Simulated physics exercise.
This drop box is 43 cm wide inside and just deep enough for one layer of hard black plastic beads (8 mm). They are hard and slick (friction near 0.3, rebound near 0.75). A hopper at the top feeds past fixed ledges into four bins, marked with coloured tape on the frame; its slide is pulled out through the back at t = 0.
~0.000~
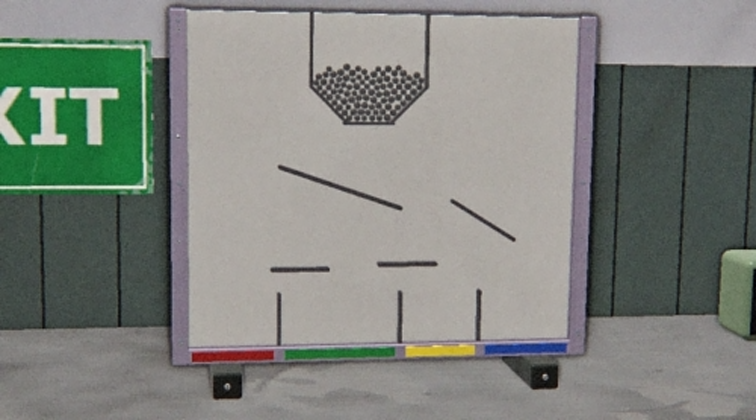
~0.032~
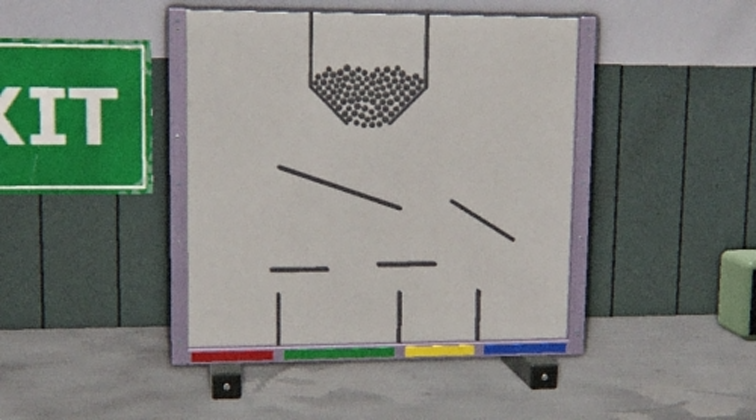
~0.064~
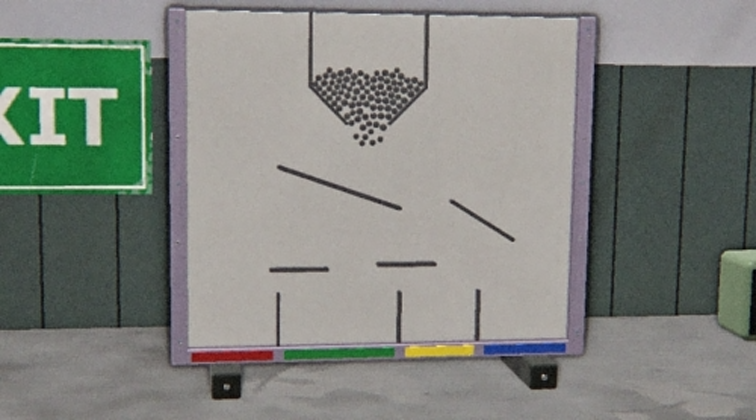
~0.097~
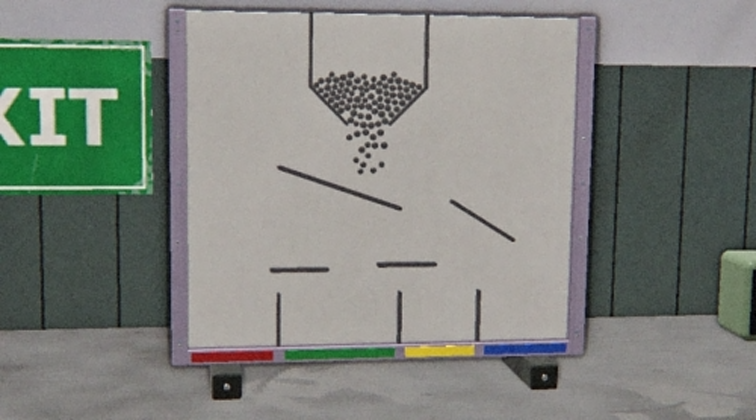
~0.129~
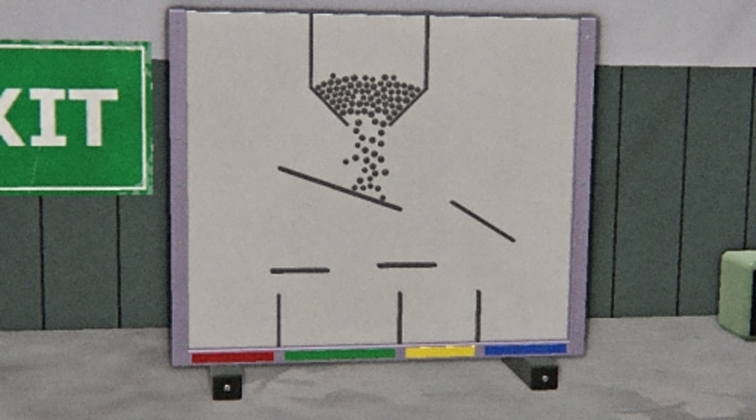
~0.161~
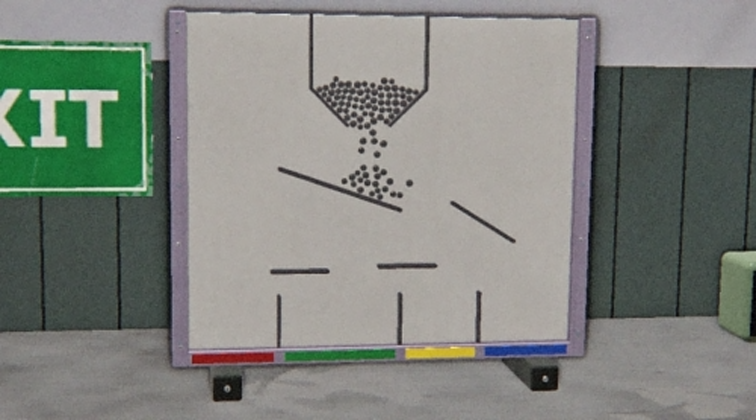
Black beads pour from the hopper onto a sloping ledge and bunch near its lower right end.
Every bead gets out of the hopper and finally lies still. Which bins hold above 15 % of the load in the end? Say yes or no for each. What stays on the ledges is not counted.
Green bin: No; yellow bin: Yes; red bin: No; blue bin: Yes.
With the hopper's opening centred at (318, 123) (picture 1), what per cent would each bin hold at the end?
Green bin: 0; yellow bin: 60; red bin: 10; blue bin: 25.
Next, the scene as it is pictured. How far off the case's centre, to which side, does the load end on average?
About 9 cm to the right.
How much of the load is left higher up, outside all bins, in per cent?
Some 5 per cent.
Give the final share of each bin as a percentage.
Green bin: 5; yellow bin: 65; red bin: 0; blue bin: 30.
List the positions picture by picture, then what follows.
Gate shut, about 90 beads in the hopper; its mouth (347, 123) to (390, 123); green (341, 353), yellow (440, 351), red (233, 356), blue (526, 349), in the first picture.
In the second picture, 3 out; leading bead (364, 125).
In the third picture, 10 out; leading bead (362, 143).
In the fourth picture, 19 out; leading bead (361, 172).
In the fifth picture, 23 out; leading bead (383, 198).
In the sixth picture, 29 out; leading bead (380, 197); ledges slope (280, 169) to (400, 210), slope (453, 203) to (513, 241), level (272, 272) to (327, 271), level (379, 266) to (435, 265).
After 0.24 s, 60 % have left the hopper; down in the bins, nothing yet.
After 0.34 s, 90 % have left the hopper; down in the bins, yellow 5 %, blue 5 %.
After 0.55 s, 100 % have left the hopper; down in the bins, yellow 30 %, blue 15 %.
At rest by 2.4 s, green 5 %, yellow 65 %, red 0 %, blue 30 %, left higher up 5 %.
